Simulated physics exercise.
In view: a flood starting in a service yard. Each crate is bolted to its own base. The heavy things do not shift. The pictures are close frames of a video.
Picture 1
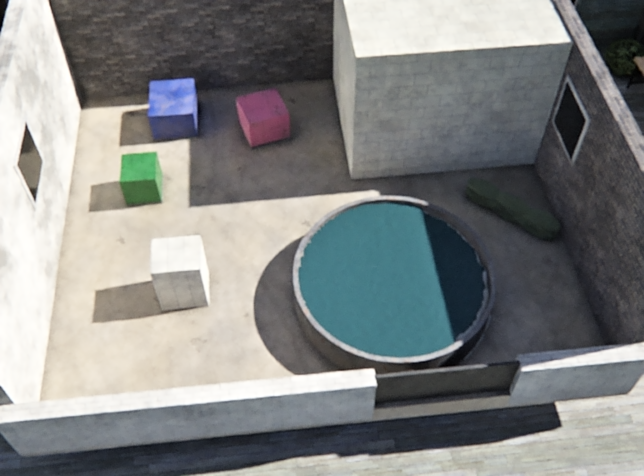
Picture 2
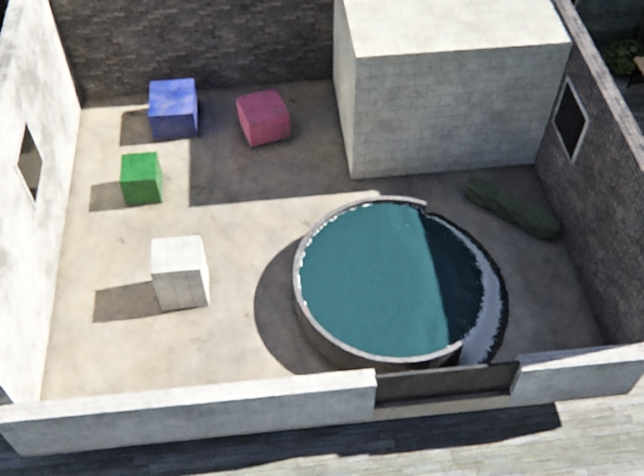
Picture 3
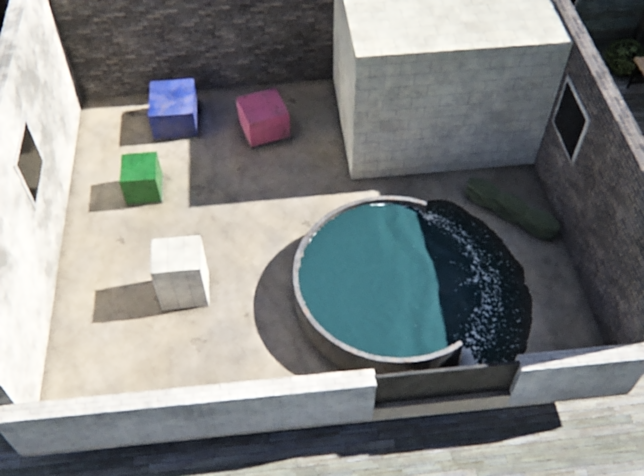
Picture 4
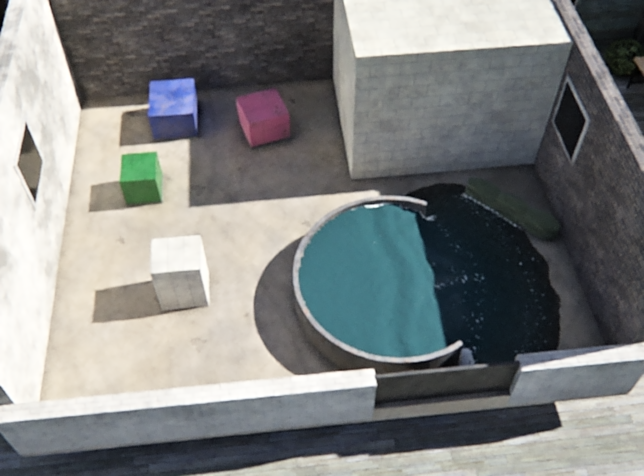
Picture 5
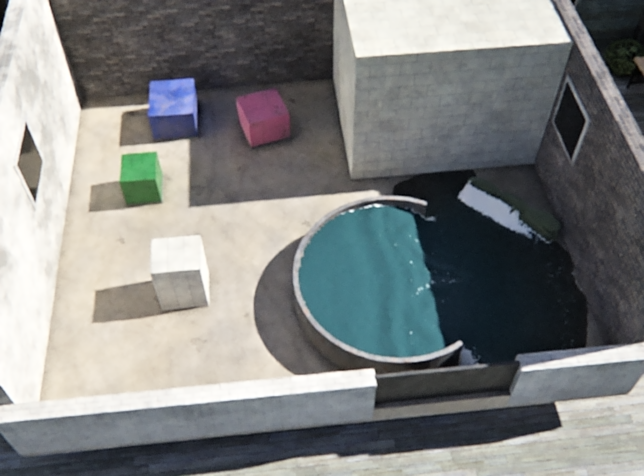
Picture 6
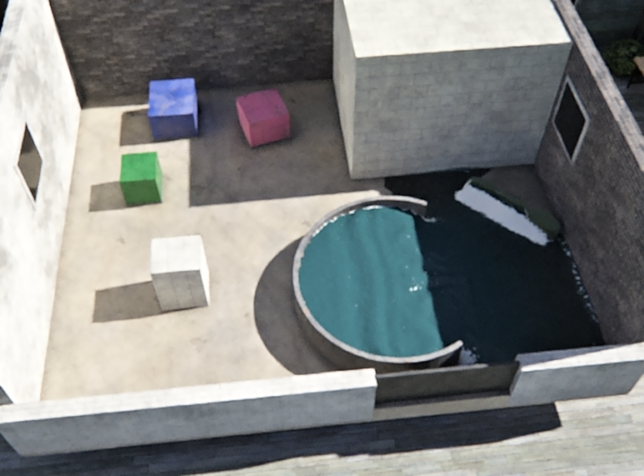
In a walled yard with colored blocks, a round pool sat still until its right side opened, and dark water poured out, spreading across the ground around a low green shape toward the right wall.
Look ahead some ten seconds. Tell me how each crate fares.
The green crate is wetted; the blue crate is wetted; the pink crate escapes dry.
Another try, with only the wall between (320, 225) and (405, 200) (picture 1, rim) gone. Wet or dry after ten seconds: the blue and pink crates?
My reading: The blue one ends up wet; the pink one is topped.
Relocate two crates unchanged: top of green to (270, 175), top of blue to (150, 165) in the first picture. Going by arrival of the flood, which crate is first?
I say the green-painted one.
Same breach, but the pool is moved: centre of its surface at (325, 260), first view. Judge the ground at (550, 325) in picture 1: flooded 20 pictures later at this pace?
At that place: Awash.
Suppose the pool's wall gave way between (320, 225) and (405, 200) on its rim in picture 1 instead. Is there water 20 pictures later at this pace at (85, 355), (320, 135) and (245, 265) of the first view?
One after the other: Free of water, awash, clear.
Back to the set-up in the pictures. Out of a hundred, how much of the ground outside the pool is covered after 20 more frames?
Roughly 35 per cent.
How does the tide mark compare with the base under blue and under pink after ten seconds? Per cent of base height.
About 160 and 50 per cent.
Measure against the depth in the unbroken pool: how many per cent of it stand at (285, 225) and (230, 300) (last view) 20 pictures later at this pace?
About 6 and 0 per cent.
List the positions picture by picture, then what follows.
The pool at (394, 275) is whole and still, in the first picture.
The front is at a hidden place, out from the gap at (484, 279), in the second picture.
The front is at a hidden place, out from the gap at (483, 281), in the third picture.
Water pours out at (483, 282) and has run to (439, 188), in the fourth picture.
Water pours out at (483, 282) and has run to (442, 172), in the fifth picture.
Water pours out at (483, 282) and has run to (404, 176), in the sixth picture.
A moment on, water covers 20 % of the floor; the green crate not reached, the blue crate not reached, the pink crate not reached.
Next, water covers 25 % of the floor; the green crate not reached, the blue crate not reached, the pink crate not reached.
Then, water covers 35 % of the floor; the green crate not reached, the blue crate not reached, the pink crate not reached.
Later, water covers 65 % of the floor; the green crate water round its plinth, the blue crate water round its plinth, the pink crate water round its plinth.
In the end, water covers 85 % of the floor; the green crate was topped, the blue crate was topped, the pink crate stayed above the water.
